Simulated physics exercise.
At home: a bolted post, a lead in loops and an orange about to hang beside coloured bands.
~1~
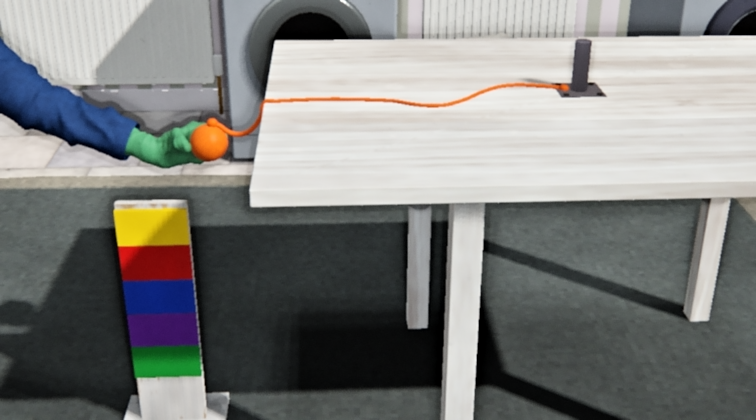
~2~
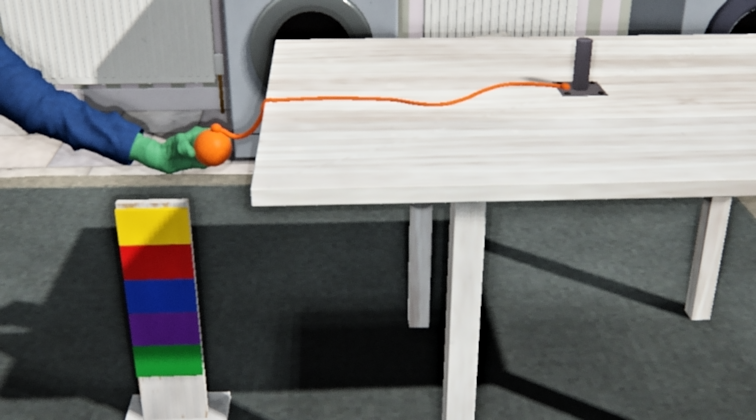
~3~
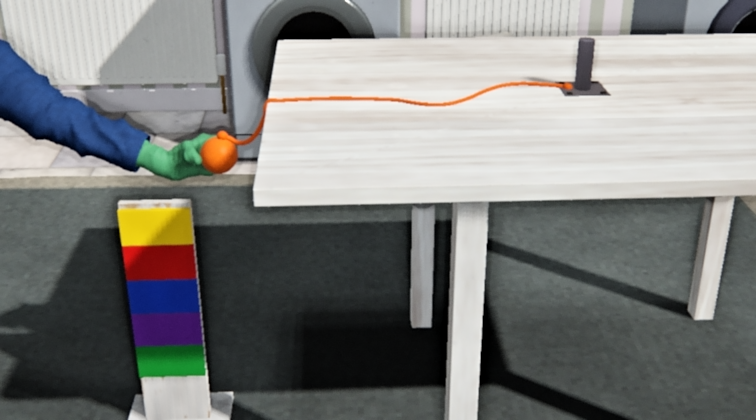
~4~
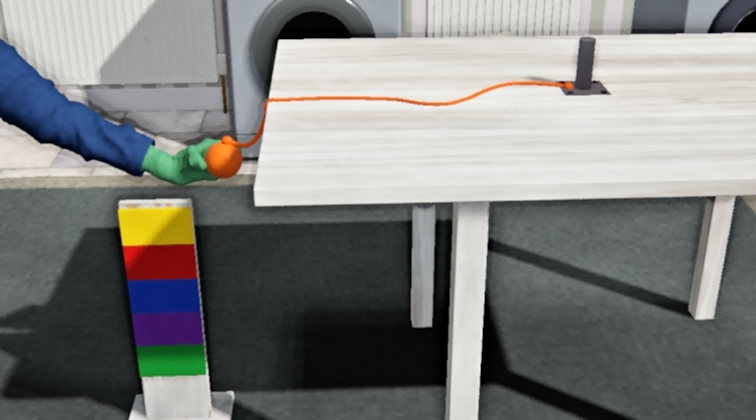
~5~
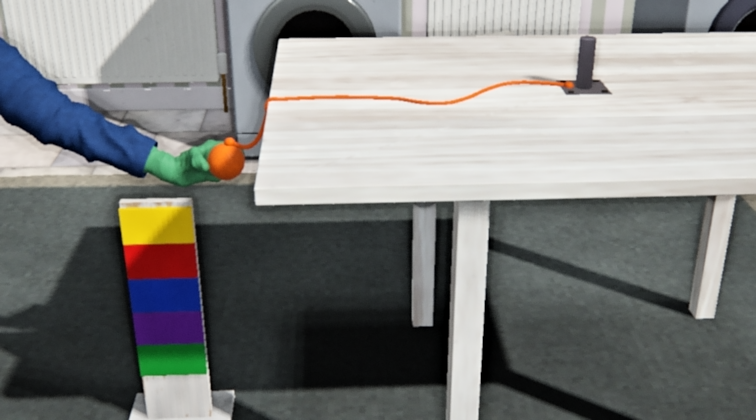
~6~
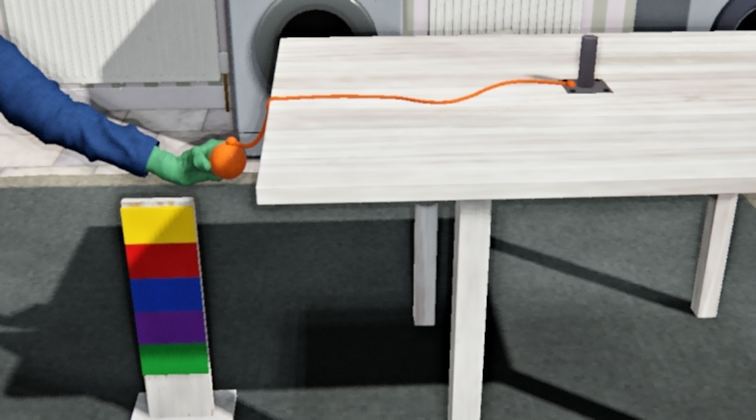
In the video, a green-gloved hand holds an orange ball on an orange cord running across a white table to a dark post, shifting it slightly right and down near a stand with yellow, red, blue, purple and green bands.
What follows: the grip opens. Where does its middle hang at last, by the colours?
The lead holds its middle at yellow.
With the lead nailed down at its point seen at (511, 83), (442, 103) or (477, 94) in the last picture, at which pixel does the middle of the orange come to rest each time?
Near (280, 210), (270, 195) and (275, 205).
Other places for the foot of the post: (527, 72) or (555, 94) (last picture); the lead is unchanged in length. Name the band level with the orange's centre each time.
Try by try: Red; red.
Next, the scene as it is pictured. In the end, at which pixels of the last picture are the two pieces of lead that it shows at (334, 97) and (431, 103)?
About (306, 100), and the other about (404, 95).
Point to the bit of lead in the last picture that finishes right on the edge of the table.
At (294, 98), roughly.
A little later, orange near (306, 208); level with yellow.
Next, orange near (277, 219); level with yellow.
When it is over, orange near (282, 218); level with yellow. At yellow.
